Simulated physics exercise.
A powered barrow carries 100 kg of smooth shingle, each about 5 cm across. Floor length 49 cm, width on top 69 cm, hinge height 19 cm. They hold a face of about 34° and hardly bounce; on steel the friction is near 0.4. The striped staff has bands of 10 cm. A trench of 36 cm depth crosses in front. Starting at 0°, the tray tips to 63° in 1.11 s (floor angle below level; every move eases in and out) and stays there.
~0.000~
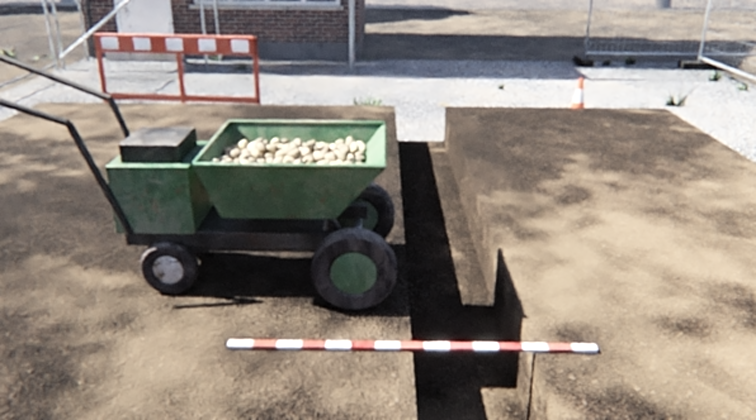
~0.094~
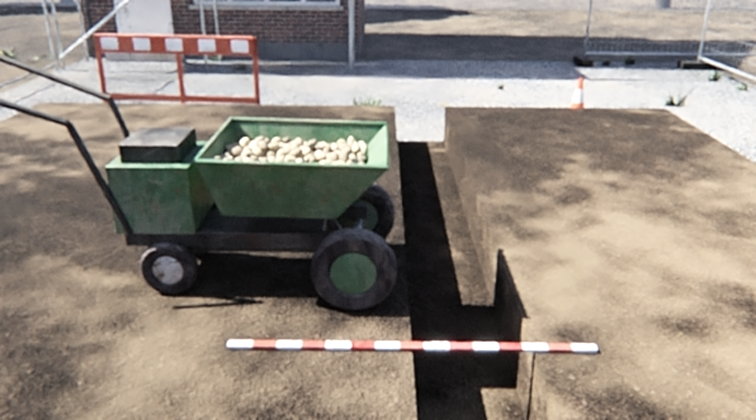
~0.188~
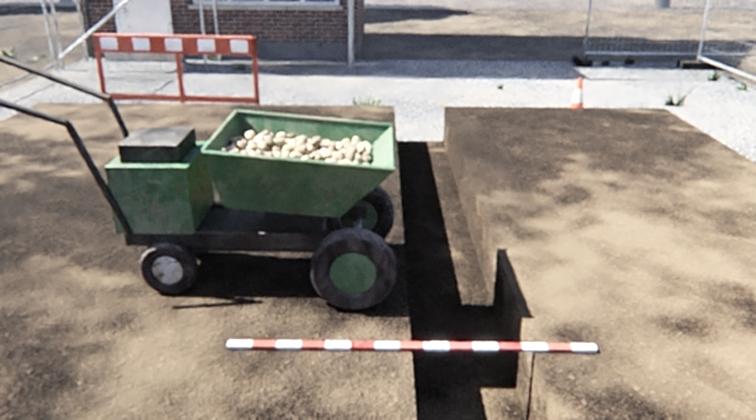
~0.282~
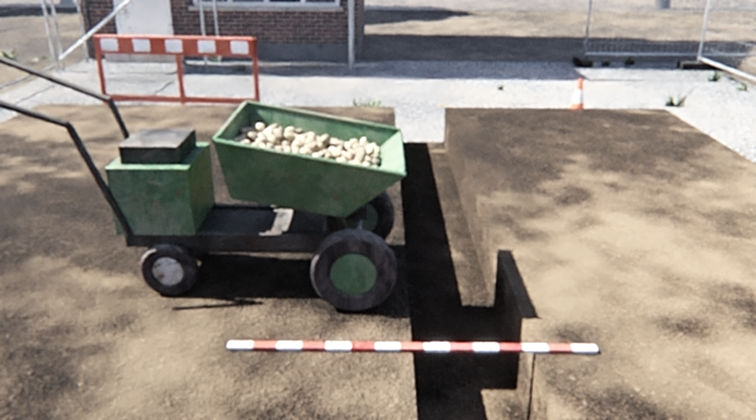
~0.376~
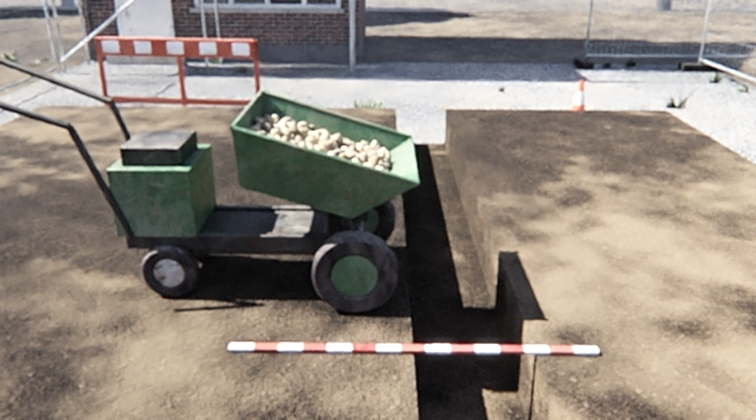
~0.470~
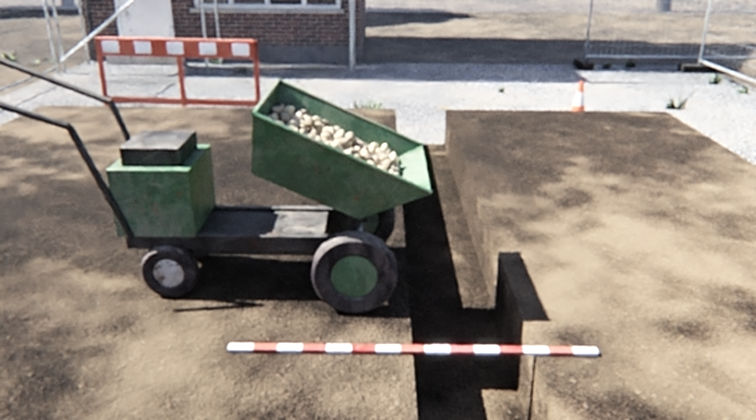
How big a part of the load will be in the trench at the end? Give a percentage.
About 65 per cent.
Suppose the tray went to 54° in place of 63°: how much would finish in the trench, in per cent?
In that case some 55 per cent.
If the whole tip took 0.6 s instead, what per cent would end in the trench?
It would be near 45 per cent.
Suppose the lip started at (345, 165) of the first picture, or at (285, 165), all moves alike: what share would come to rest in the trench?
Near 95 per cent from the first place, 90 from the second.
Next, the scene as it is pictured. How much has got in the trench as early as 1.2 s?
About 25 per cent by then.
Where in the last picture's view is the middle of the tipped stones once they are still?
Around (491, 328).
After 0.8 s the floor is at 53°; 100 % in the tray; the foremost stones are at (448, 210).
After 1.2 s the floor is at 63°; 71 % in the tray, 24 % in the trench, 6 % past the trench; the foremost stones are at (533, 280).
After 1.6 s the floor is at 63°; 31 % in the tray, 35 % in the trench, 34 % past the trench; the foremost stones are at (616, 277).
After 3.5 s the floor is at 63°; 0 % in the tray, 65 % in the trench, 35 % past the trench; the foremost stones are at (688, 258).
